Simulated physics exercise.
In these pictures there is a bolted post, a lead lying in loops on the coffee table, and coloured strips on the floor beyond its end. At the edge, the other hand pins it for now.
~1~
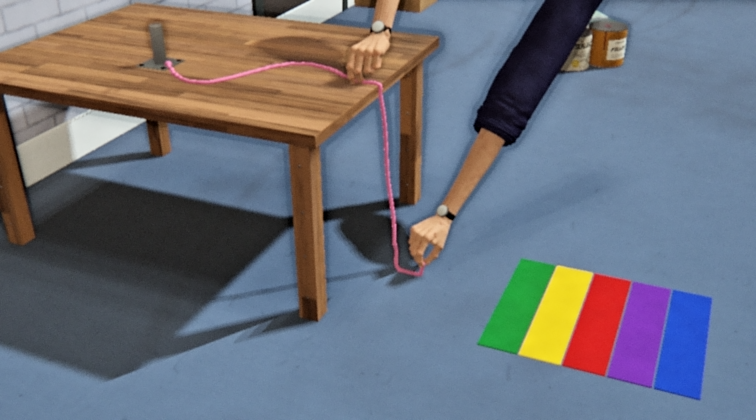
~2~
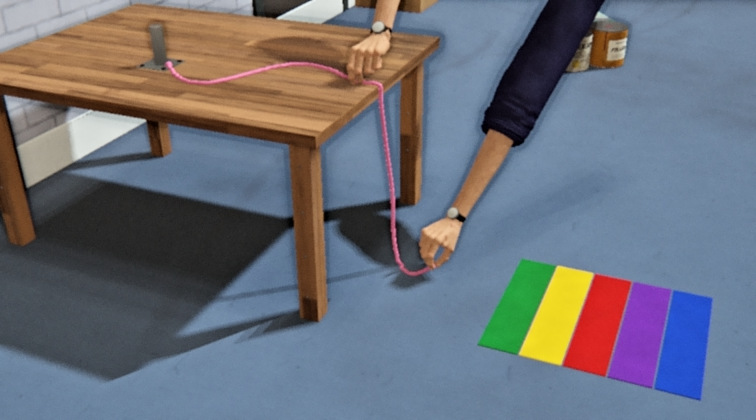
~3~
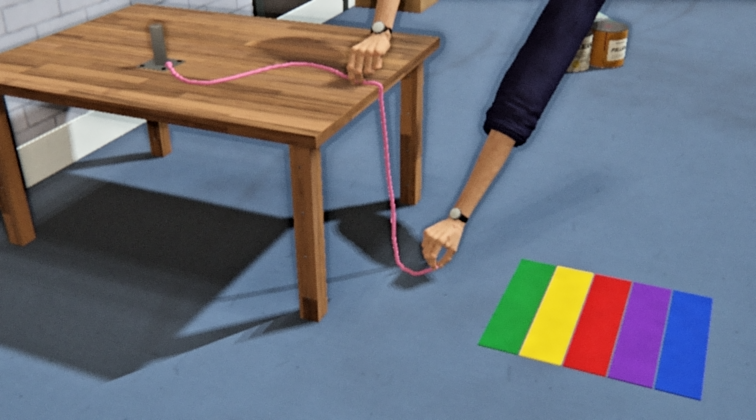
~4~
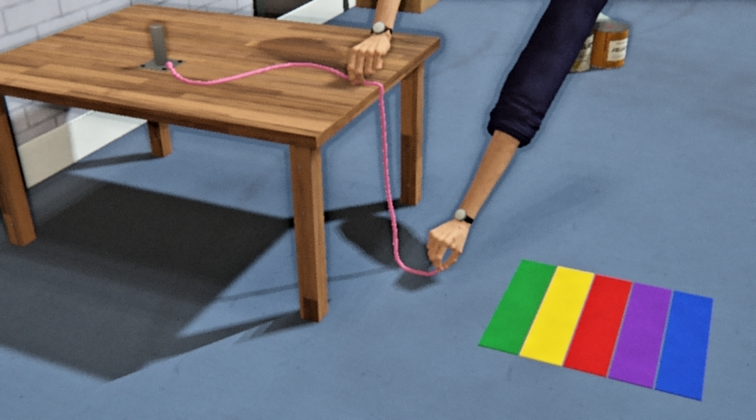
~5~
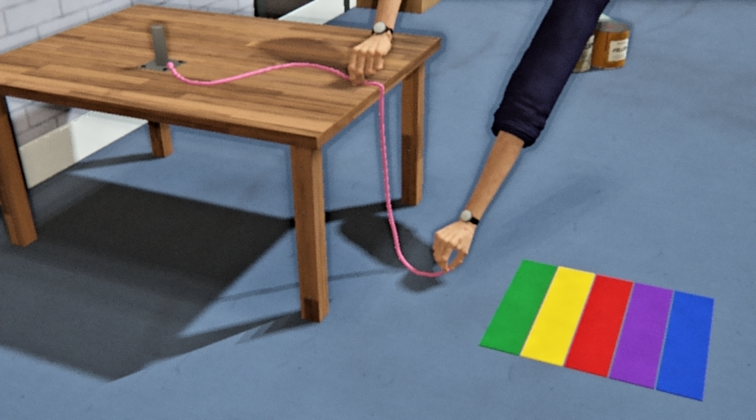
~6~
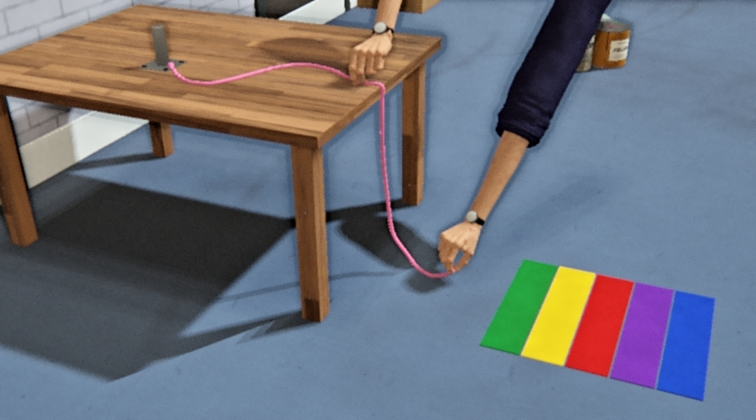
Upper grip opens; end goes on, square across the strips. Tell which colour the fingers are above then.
They are above purple.
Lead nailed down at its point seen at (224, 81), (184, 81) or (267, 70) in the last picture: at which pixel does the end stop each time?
Per try (px, approx.): (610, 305); (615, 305); (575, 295).
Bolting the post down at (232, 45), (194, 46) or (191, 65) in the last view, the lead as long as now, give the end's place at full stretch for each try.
It works out at around (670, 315), (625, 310) and (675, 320) for the three tries.
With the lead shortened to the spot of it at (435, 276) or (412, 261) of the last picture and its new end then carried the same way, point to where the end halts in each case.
(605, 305) and (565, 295).
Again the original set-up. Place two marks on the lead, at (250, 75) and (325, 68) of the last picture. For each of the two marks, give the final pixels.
In that view they reach (286, 78) and (370, 86).
Soon after, end near (560, 293); over yellow.
Then, end near (610, 304); over red.
At full stretch, end near (641, 311); over purple. The purple one.
